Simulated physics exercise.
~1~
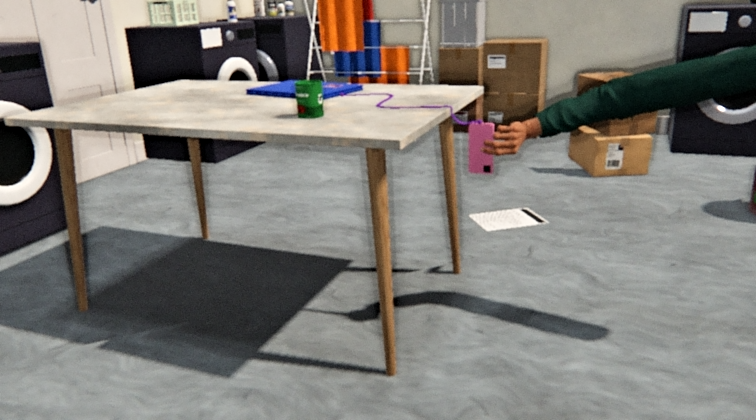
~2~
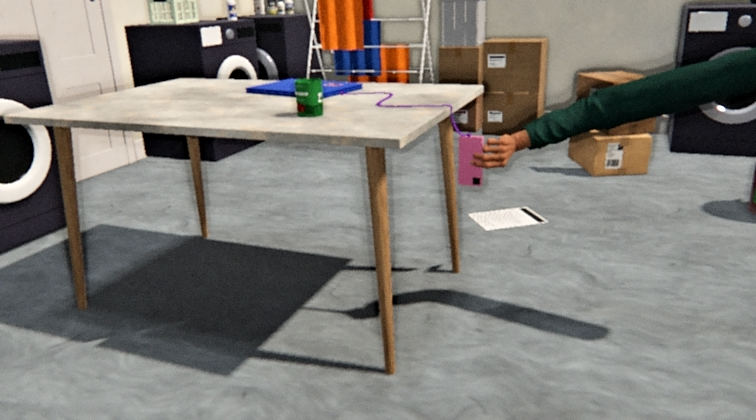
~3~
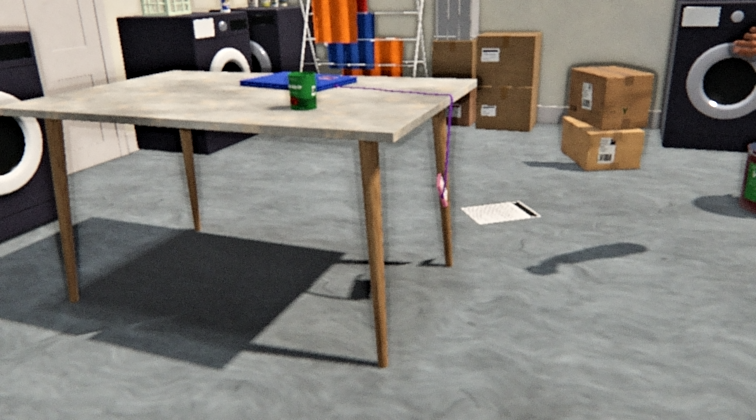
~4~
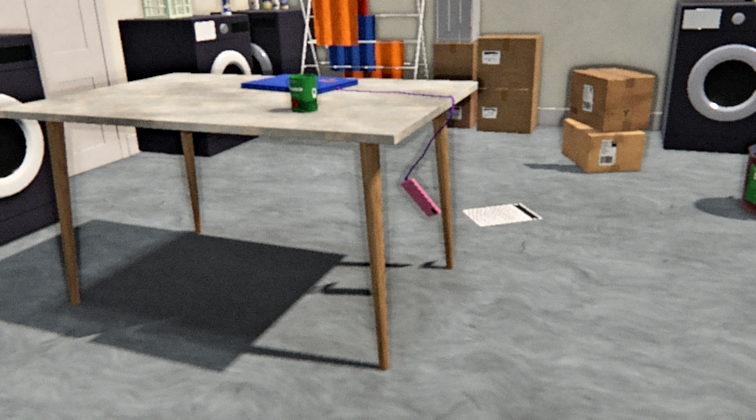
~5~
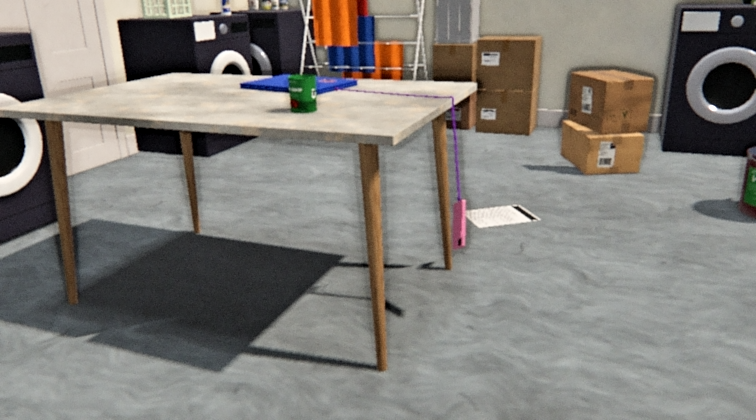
A pink phone, released by a hand, swings on a purple ribbon beside the table, left dangling.
